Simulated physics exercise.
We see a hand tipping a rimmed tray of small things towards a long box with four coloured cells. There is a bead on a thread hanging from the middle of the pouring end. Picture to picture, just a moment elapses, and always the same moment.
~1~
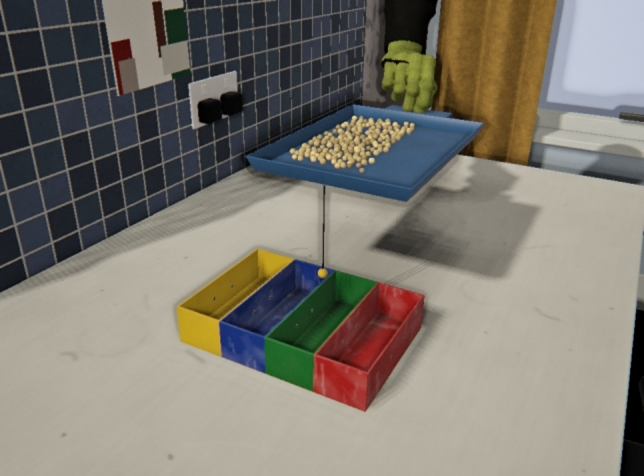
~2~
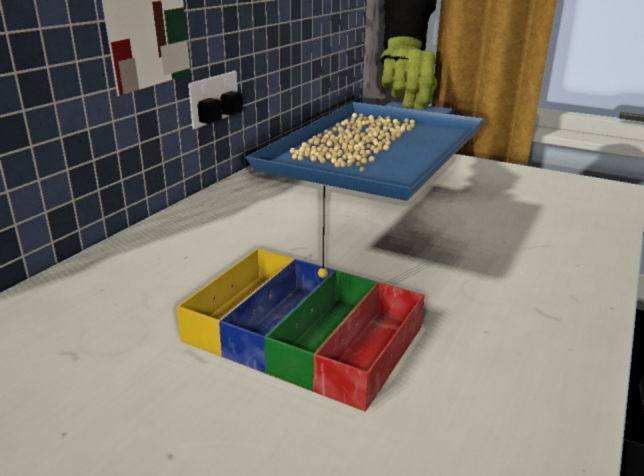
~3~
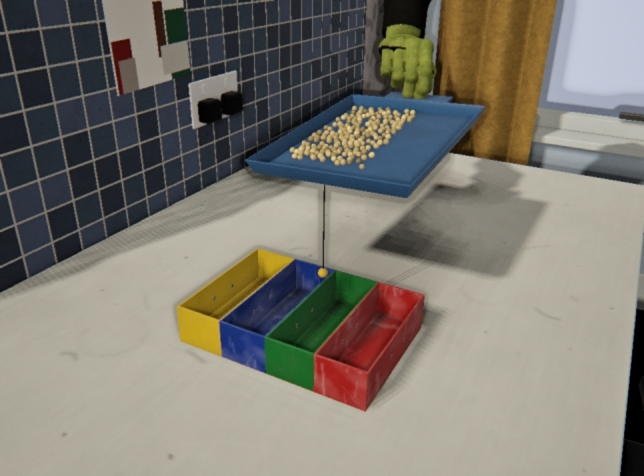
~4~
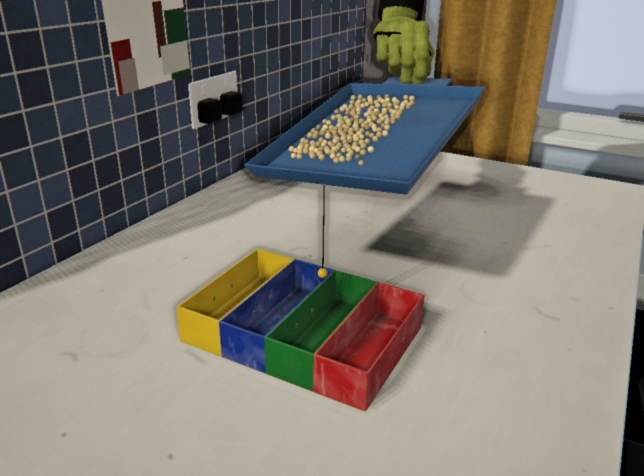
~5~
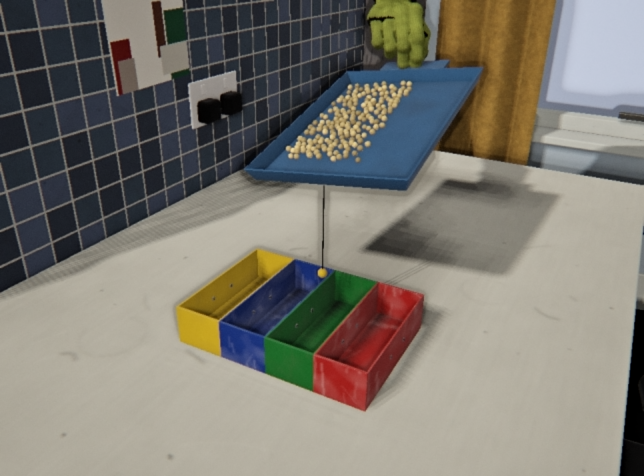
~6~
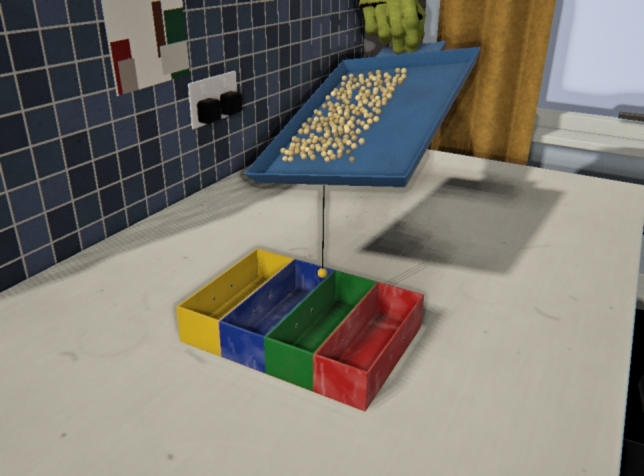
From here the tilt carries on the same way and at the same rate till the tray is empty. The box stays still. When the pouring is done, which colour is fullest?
Fullest: The yellow cell.
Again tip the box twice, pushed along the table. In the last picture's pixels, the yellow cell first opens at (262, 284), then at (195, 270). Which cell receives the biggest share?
With the first placing it's the yellow one, with the second it's blue.
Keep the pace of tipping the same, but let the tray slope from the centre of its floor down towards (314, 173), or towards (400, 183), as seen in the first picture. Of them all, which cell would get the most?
Yellow, then the red one.
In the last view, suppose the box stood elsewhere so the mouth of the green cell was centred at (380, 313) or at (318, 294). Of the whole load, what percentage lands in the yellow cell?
Close to 0 in a hundred, then close to 70 in a hundred.
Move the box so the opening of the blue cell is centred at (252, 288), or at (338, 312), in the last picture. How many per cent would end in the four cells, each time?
About 100 % and 0 %.
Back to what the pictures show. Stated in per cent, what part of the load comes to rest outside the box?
Roughly 10 percent.
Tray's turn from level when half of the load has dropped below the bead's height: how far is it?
I'd put it at about 75 degrees.
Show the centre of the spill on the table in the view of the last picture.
Around (150, 316).
Shortly afterwards, tray tipped steeply; near half on the tray; a little in the yellow cell; only a few in the blue cell; near a third falling or outside the box.
Next, tray tipped past a quarter turn; only a few on the tray; the bulk in the yellow cell; a little in the blue cell; only a few in the green cell; near a quarter falling or outside the box.
Some moments later, tray tipped past a quarter turn; the bulk in the yellow cell; a little in the blue cell; only a few in the green cell; a little falling or outside the box.
In the end, tray tipped past a quarter turn; the bulk in the yellow cell; a little in the blue cell; only a few in the green cell; none at all in the red cell; a little outside the box.
